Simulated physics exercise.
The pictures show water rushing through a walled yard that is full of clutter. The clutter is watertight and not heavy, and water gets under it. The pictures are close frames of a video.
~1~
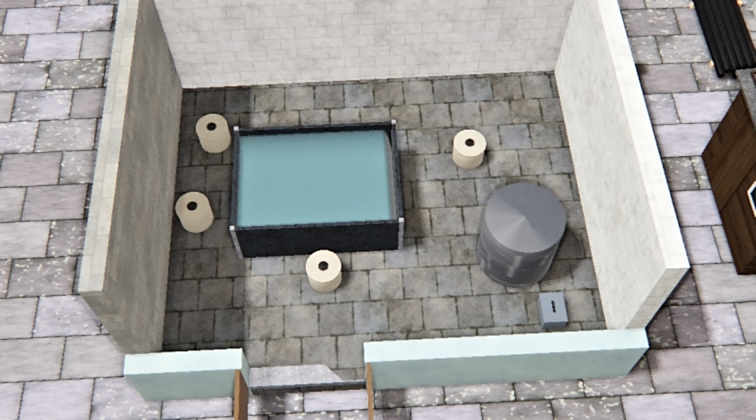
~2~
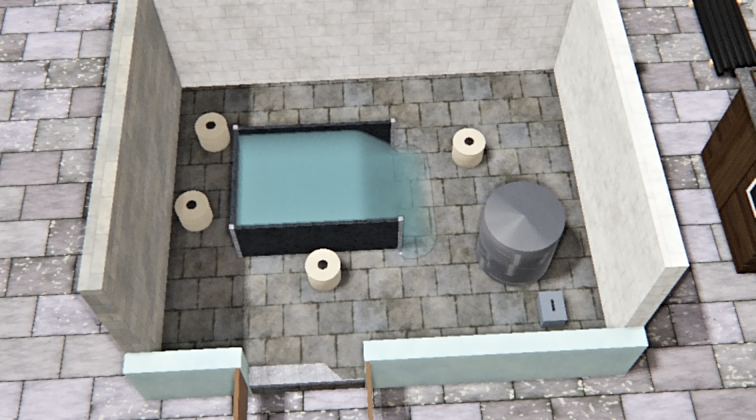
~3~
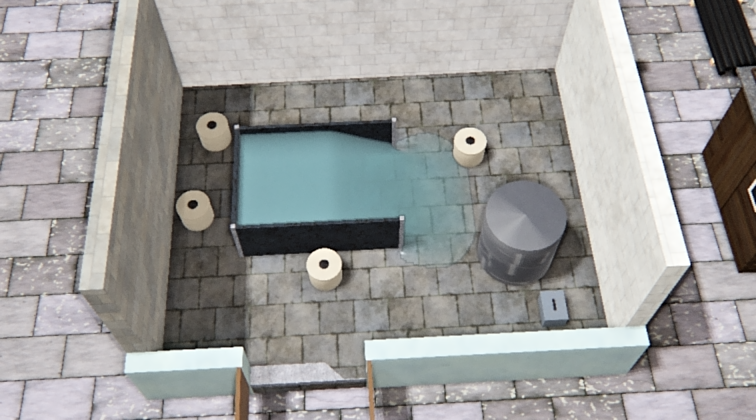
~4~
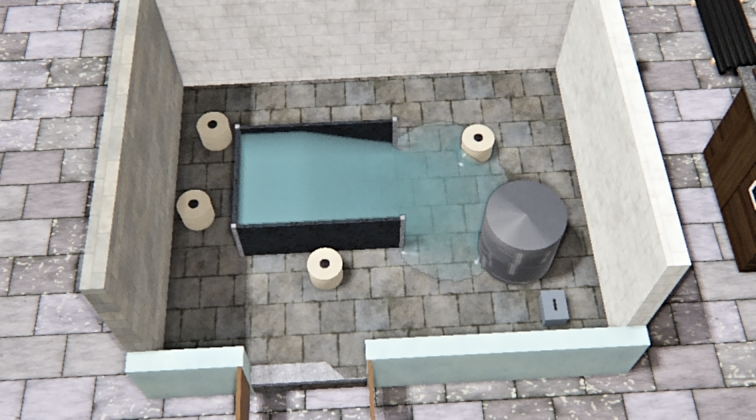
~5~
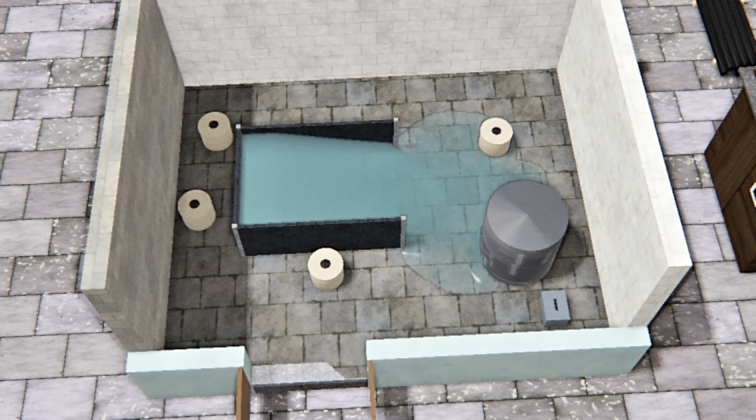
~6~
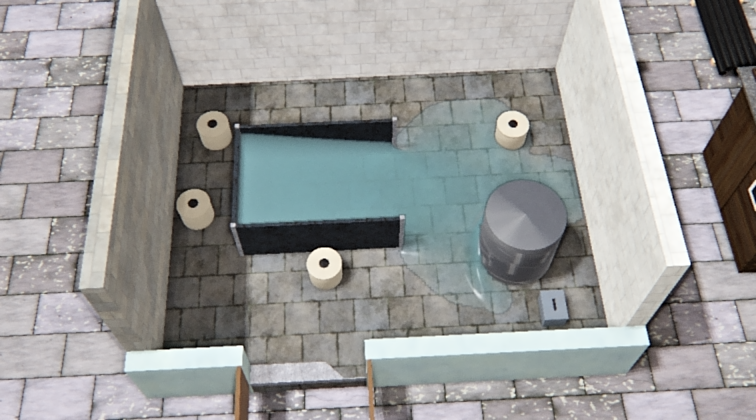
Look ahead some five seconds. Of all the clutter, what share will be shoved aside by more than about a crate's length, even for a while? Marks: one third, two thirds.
It is between one and two thirds.
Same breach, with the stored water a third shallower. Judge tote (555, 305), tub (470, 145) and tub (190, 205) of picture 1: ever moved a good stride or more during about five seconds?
As listed: Swept aside, pushed that far, short of that.
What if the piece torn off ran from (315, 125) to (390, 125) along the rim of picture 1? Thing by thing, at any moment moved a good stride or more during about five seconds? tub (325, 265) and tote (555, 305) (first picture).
In turn: Never so far, never so far.
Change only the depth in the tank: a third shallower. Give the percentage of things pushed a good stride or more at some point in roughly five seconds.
Close to 40 %.
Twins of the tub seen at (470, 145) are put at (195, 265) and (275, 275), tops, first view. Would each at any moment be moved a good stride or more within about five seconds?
In that order: Not that far, never so far.
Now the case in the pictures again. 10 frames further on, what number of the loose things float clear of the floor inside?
The number is 1.
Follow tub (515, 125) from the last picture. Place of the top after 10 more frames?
Around (524, 53).
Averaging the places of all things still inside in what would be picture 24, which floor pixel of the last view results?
Around (313, 210).
A moment on, 1 of 5 are well off their spots; 0 afloat.
Next, 1 of 5 are well off their spots; 1 afloat.
Later, 2 of 5 are well off their spots; 2 afloat.
In the end, 2 of 5 are well off their spots, and 2 have been at some point; 3 afloat.
